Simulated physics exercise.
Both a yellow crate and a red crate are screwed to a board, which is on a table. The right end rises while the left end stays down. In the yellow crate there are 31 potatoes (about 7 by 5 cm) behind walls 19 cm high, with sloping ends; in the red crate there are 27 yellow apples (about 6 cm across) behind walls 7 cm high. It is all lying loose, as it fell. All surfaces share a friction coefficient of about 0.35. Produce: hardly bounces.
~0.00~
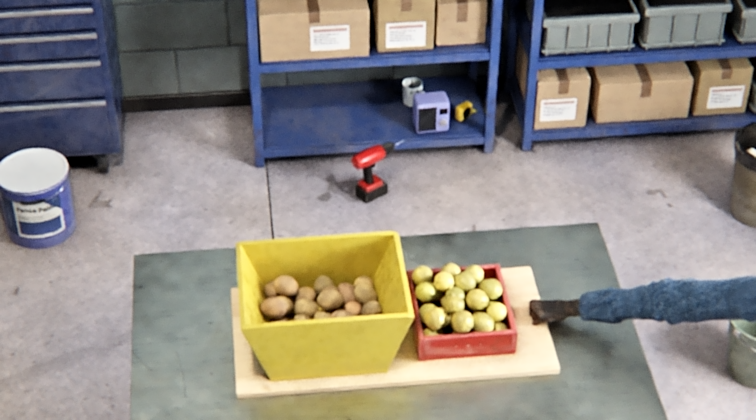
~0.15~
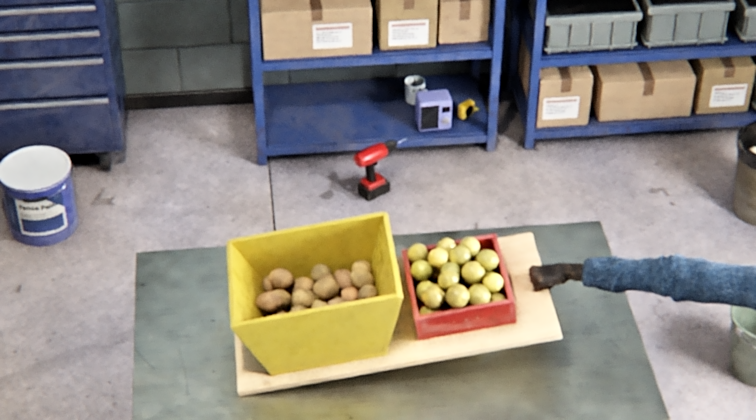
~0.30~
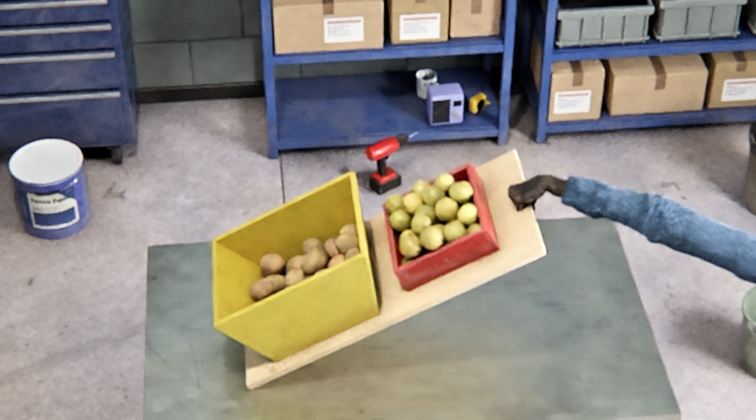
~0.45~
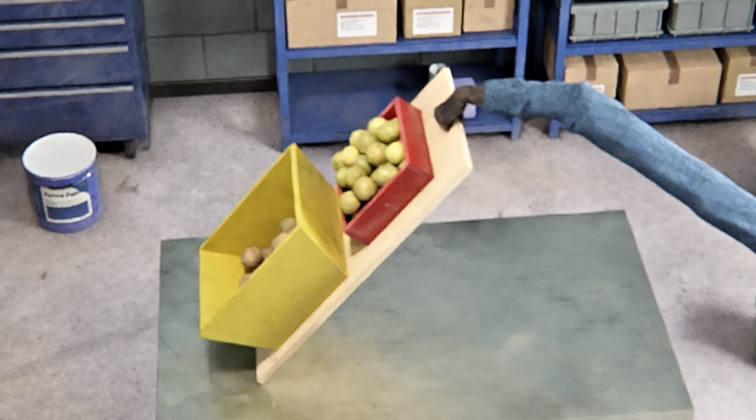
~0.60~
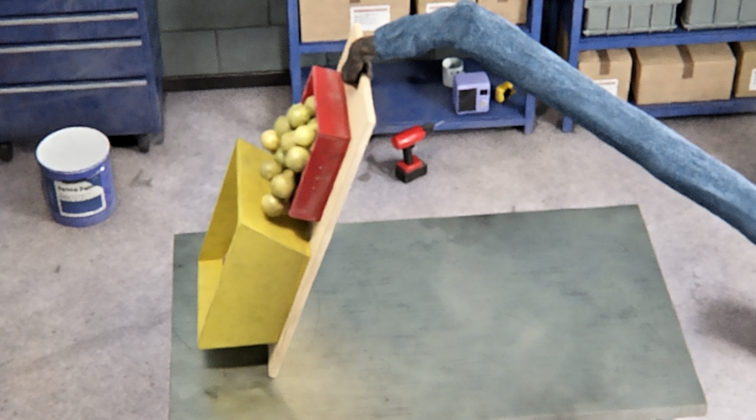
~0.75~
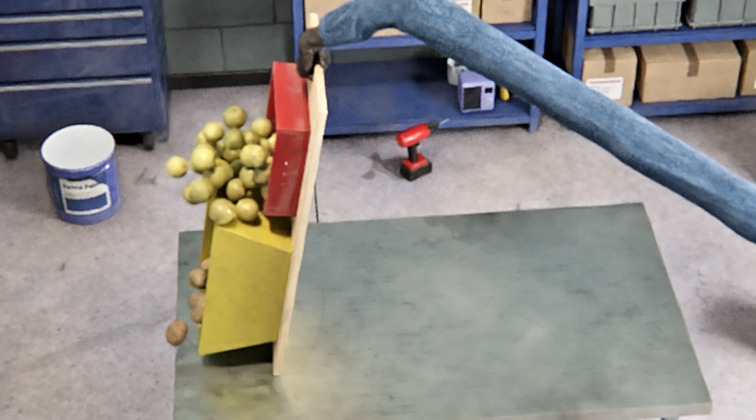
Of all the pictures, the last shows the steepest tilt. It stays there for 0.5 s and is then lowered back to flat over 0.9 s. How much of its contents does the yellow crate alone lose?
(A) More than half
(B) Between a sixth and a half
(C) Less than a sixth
Answer: A.
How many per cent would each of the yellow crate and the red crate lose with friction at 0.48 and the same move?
That would cost the yellow crate 70 and the red crate 90 per cent of the load.
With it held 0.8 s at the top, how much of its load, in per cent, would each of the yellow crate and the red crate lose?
Then yellow crate 80, red crate 80 per cent.
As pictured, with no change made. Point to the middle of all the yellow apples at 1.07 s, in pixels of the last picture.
I'd put the middle close to (177, 233).
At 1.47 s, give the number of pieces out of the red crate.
Estimate for the red crate by then: Some 25 out.
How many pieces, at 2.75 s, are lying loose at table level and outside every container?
Some 3 pieces.
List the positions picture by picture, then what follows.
In the first frame (we follow the rim corner now nearest the camera; the camera pans a little), yellow crate at (246, 327); red crate at (424, 338); tilt 0°; nothing out yet.
Yellow crate at (235, 324); red crate at (419, 317); tilt 8°, in the second frame.
Yellow crate at (217, 323); red crate at (398, 269); tilt 28°, in the third frame.
Yellow crate at (201, 332); red crate at (346, 228); tilt 52°, in the fourth frame.
Yellow crate at (198, 344); red crate at (290, 211); tilt 72°; 9 out, the lowest apple at (273, 204), in the fifth frame.
Yellow crate at (199, 350); red crate at (265, 209); tilt 80°; 21 out, the lowest potato at (177, 333), in the sixth frame.
After 1.07 s, tilt 80°; 16 of 31 out of the yellow crate and 23 of 27 out of the red crate.
After 1.47 s, tilt 68°; 22 of 31 out of the yellow crate and 23 of 27 out of the red crate.
After 2.03 s, tilt 4°; 25 of 31 out of the yellow crate and 23 of 27 out of the red crate.
Outcome (at 2.75 s), 25 of 31 out of the yellow crate and 23 of 27 out of the red crate. Asked share, 25 of 31, 81 per cent.
